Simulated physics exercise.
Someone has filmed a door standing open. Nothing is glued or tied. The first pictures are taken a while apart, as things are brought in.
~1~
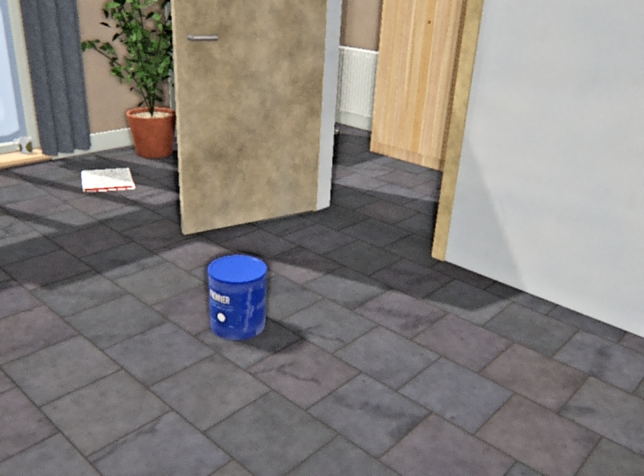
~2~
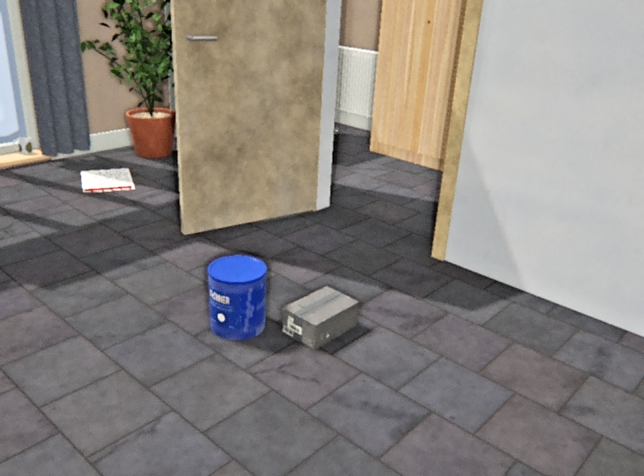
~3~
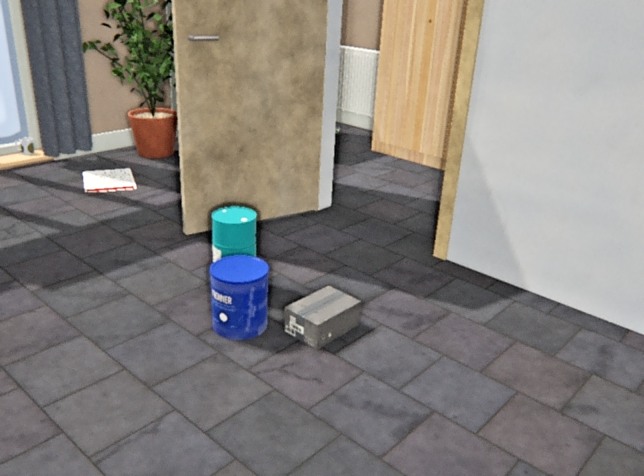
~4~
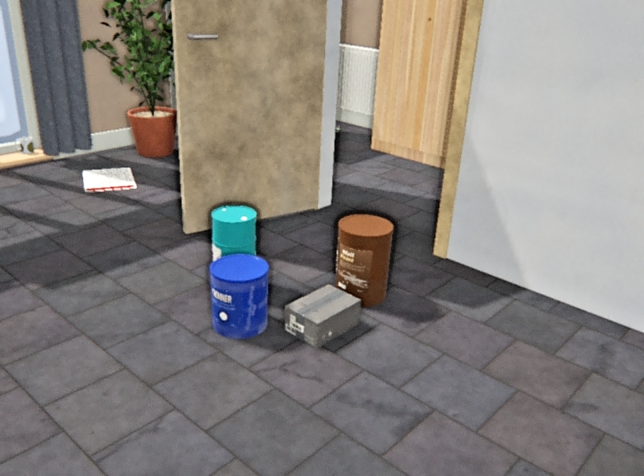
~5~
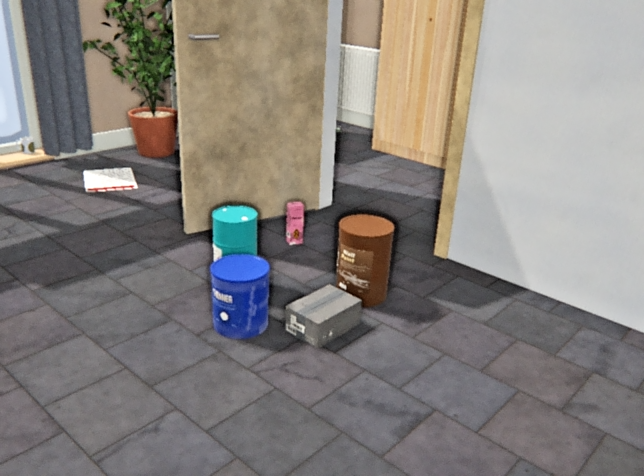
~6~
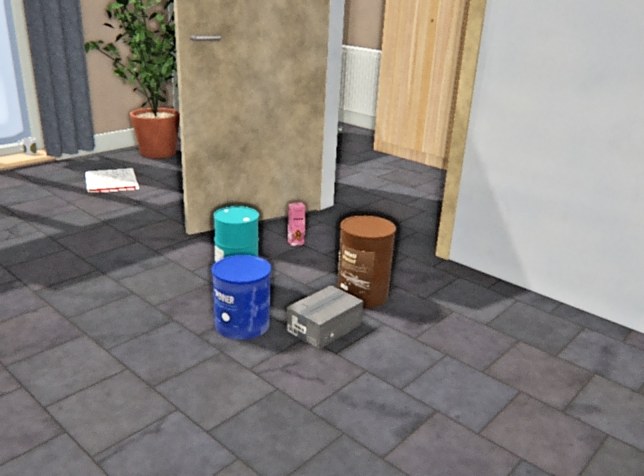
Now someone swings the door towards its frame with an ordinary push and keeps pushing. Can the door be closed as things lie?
Here the door shuts.
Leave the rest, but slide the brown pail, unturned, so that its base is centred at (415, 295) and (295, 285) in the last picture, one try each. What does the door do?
First try: It closes; second try: It shuts.
Then, 1.10 s after the last picture, door 62° open; pink carton slid about its own width near (307, 226).
Then, 1.60 s after the last picture, door 37° open; pink carton slid well along near (347, 229).
Then, 2.20 s after the last picture, door 7° open; pink carton slid well along near (393, 222).
At rest, door 0° open; moved from the start, pink carton; the other 4 in place. Seen from the same camera at the end, pink carton near (404, 219).
